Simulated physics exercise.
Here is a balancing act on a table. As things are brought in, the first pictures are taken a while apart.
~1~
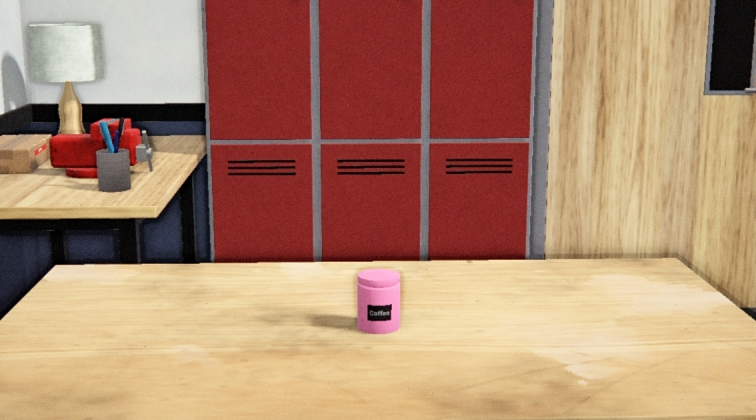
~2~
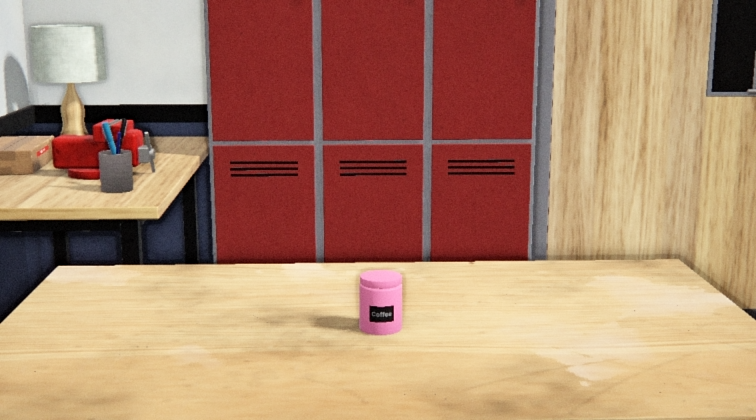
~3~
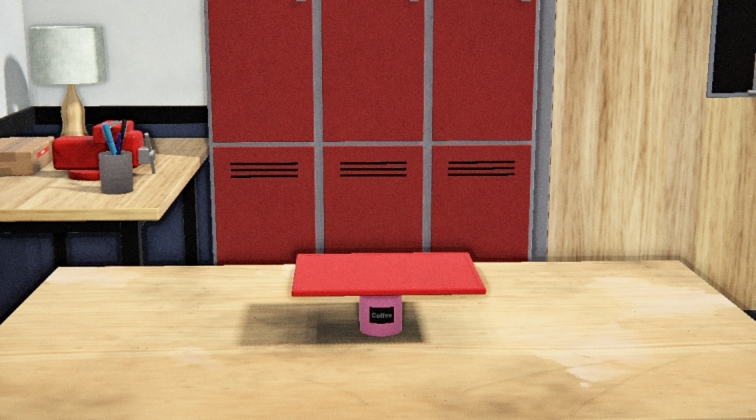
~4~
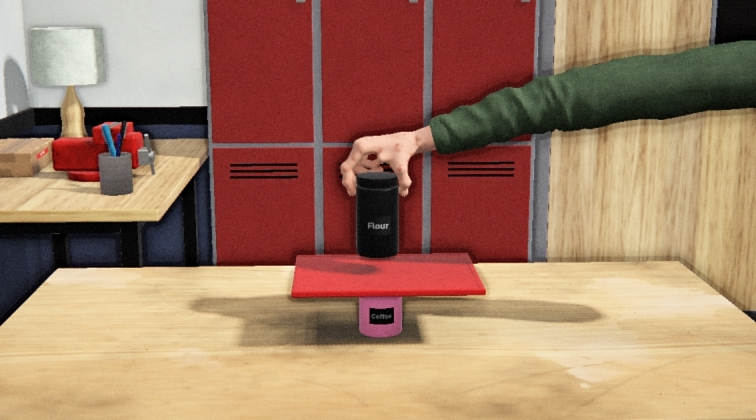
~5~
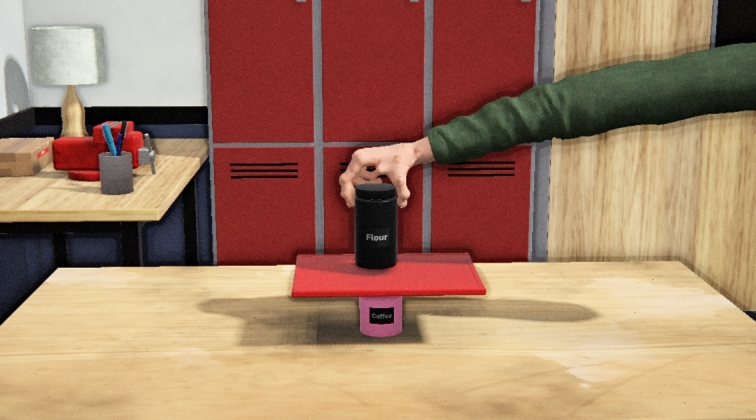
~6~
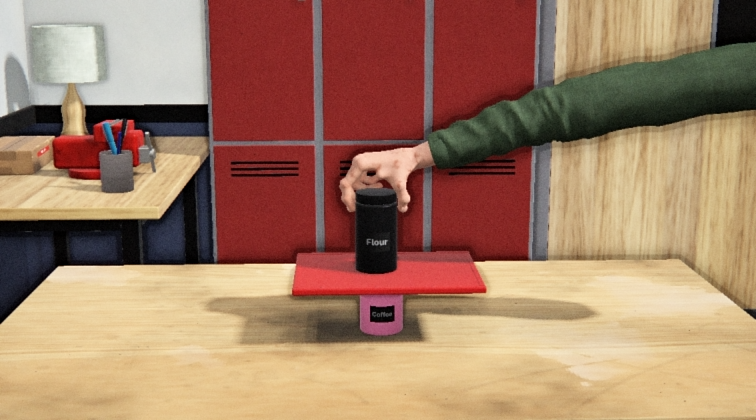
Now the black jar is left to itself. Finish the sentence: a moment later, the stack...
It stays put.
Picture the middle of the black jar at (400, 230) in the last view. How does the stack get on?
Stands.
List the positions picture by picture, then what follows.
The last thing is not in view yet, in the first frame.
The last thing is not in view yet, in the second frame.
The last thing is not in view yet; red lid (386, 273), in the third frame.
Coming down; black jar (377, 215); red lid (386, 274), in the fourth frame.
Coming down; black jar (376, 226); red lid (386, 274), in the fifth frame.
In place under the hand; black jar (376, 231); red lid (386, 272), in the sixth frame.
Then, 0.20 s on from there, no change.
Then, 0.60 s on from there, black jar resting near (376, 231).
In the end, all 3 unmoved. At the end, from the last picture's camera, black jar near (376, 231). The stack holds.
